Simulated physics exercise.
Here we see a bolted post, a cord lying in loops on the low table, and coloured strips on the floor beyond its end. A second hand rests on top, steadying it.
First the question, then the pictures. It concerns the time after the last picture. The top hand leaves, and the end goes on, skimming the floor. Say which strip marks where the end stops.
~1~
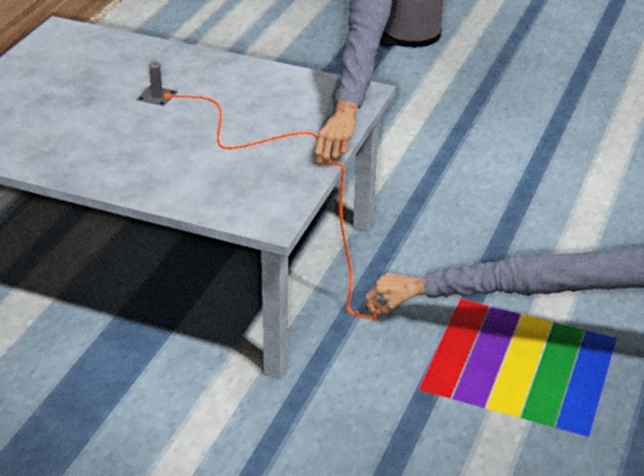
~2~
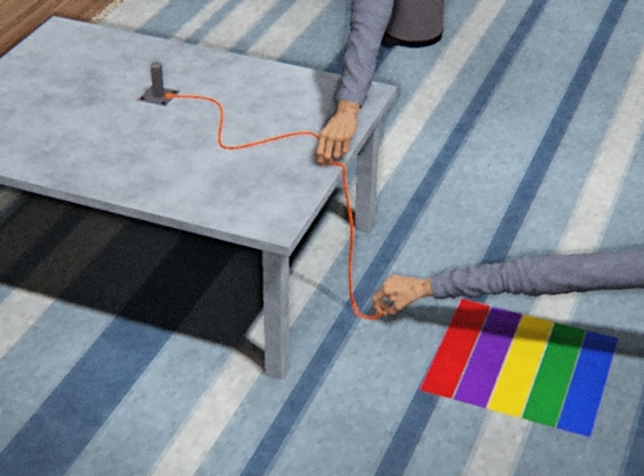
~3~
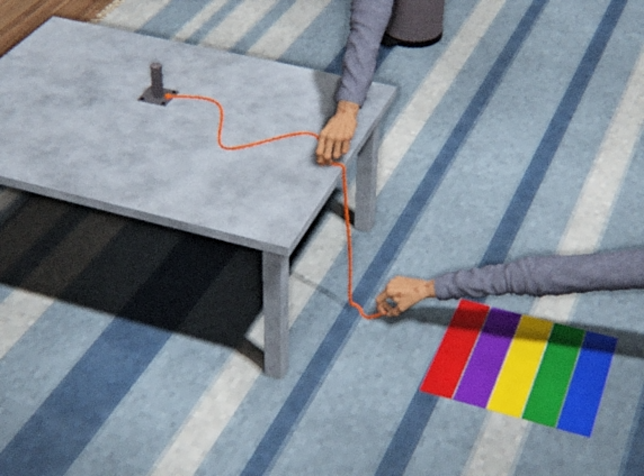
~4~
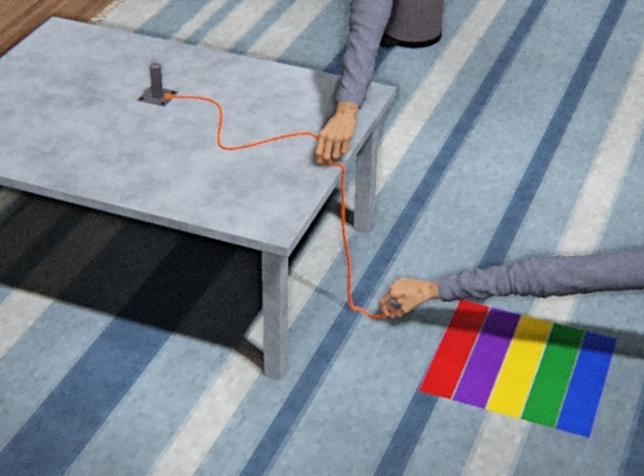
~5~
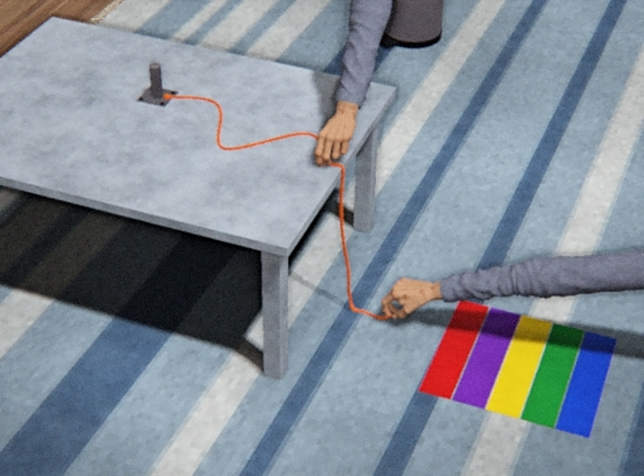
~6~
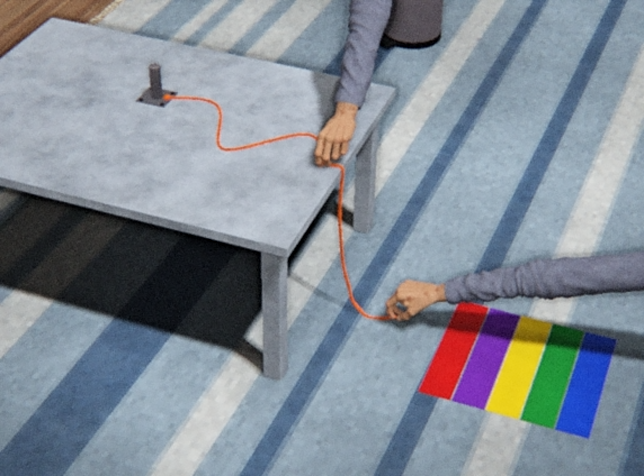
The blue strip marks it.
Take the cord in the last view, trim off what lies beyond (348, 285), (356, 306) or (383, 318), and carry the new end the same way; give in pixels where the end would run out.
Close to (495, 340) first, close to (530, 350) next, and close to (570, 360) last.
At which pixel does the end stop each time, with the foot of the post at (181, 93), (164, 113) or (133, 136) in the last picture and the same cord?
Try by try, around (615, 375), (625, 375) and (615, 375).
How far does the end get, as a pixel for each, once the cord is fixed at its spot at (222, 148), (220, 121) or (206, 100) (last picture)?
It ends up near (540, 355) the first time, (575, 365) the second and (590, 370) the third.
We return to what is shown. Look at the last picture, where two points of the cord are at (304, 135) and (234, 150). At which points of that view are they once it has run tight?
End points: Roughly (355, 170); roughly (292, 142).
Soon after, end near (527, 351); over yellow.
After that, end near (570, 362); over green.
At the stop, end near (597, 369); over blue. It gets as far as the blue strip.
